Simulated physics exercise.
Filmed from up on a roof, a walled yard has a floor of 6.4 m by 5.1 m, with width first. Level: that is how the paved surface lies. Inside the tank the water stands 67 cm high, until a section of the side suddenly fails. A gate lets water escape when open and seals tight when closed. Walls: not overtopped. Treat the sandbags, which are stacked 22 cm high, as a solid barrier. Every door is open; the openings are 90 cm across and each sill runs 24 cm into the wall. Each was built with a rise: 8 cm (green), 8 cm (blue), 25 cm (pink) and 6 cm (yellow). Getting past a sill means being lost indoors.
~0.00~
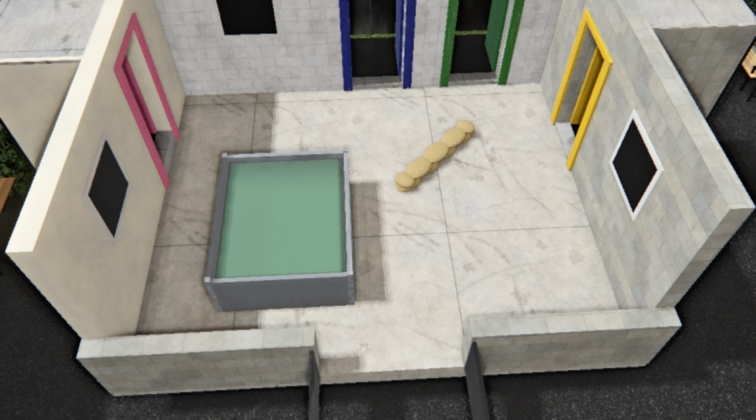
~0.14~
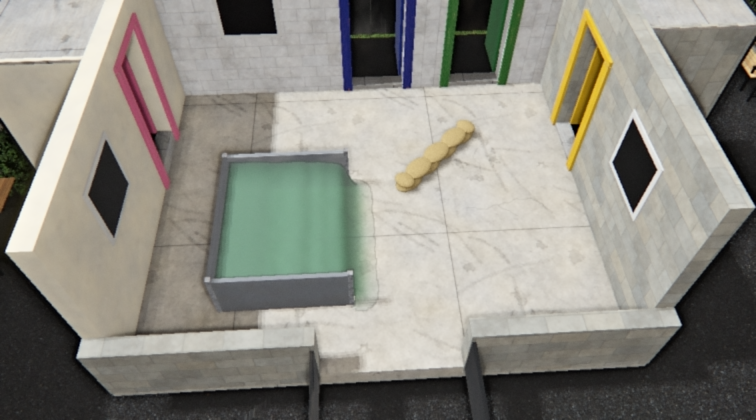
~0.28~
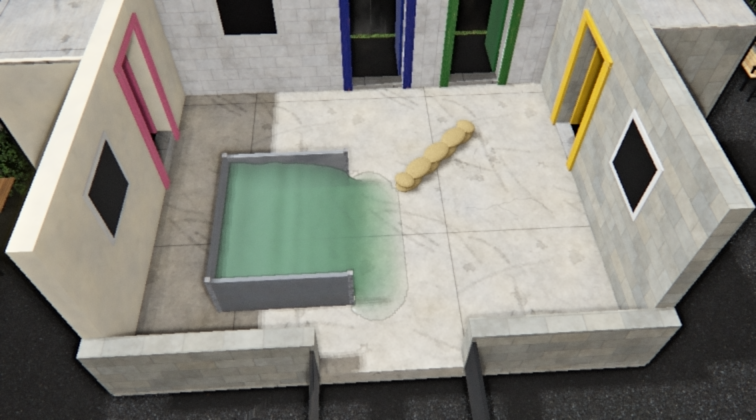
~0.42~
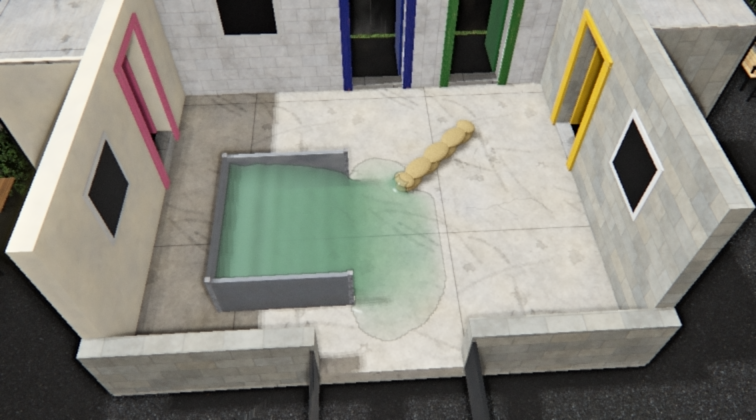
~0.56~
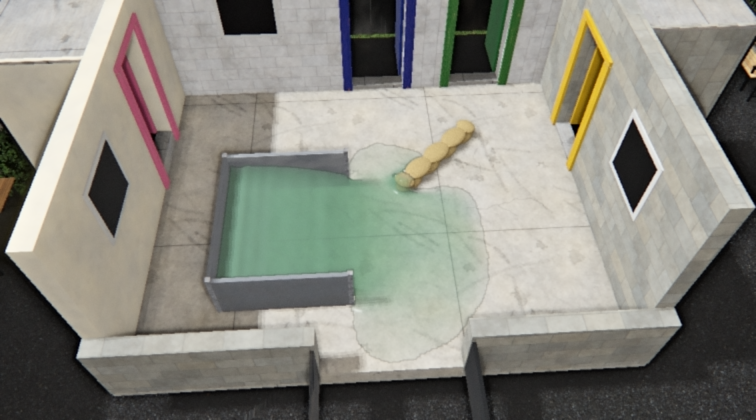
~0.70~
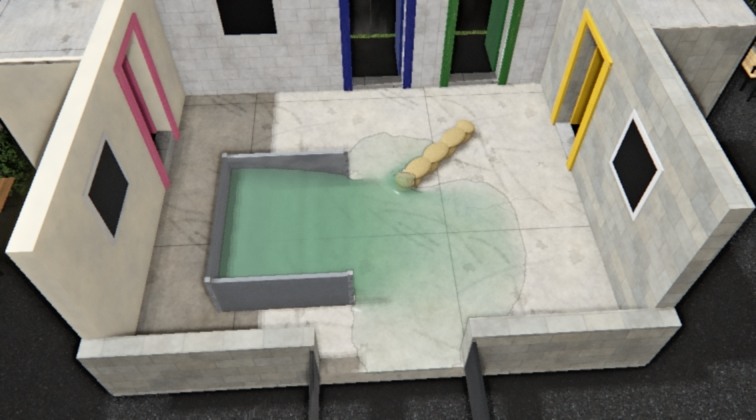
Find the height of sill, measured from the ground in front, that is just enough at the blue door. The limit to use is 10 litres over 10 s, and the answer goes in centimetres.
Roughly 7 cm is just enough.
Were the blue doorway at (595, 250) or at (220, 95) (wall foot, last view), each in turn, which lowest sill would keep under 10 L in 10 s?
Roughly 31 cm, then roughly 7.0 cm.
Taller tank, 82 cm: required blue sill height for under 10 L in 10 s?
Step height: Approx. 9.0 cm.
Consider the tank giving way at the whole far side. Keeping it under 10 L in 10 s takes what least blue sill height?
A height of around 22 cm.
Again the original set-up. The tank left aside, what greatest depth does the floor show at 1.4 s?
It gets to close to 40 centimetres there.
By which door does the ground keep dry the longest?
That would be the pink door.
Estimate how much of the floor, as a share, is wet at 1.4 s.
45 %.
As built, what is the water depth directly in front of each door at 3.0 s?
Lab note, depth in cm: Green 9; blue 7; pink 0; yellow 12.
After 1.4 s water covers 45 % of the floor, deepest (40 cm) near (585, 227); it has not reached the blue door.
After 3.0 s water covers 55 % of the floor, deepest (29 cm) near (538, 91); 7 cm at the blue door, 3 litres in over its 8 cm sill.
After 10.0 s water covers 95 % of the floor, deepest (12 cm) near (237, 95); 5 cm at the blue door, 6 litres in over its 8 cm sill.
At the blue door as built, the water arrived by 1.9 s and peaked near 11 cm at 5.2 s.
With a sill of 6 cm, 15 litres would have come in within the 10 s; with 8 cm, 6 litres. So under 10 litres takes about 7 cm.
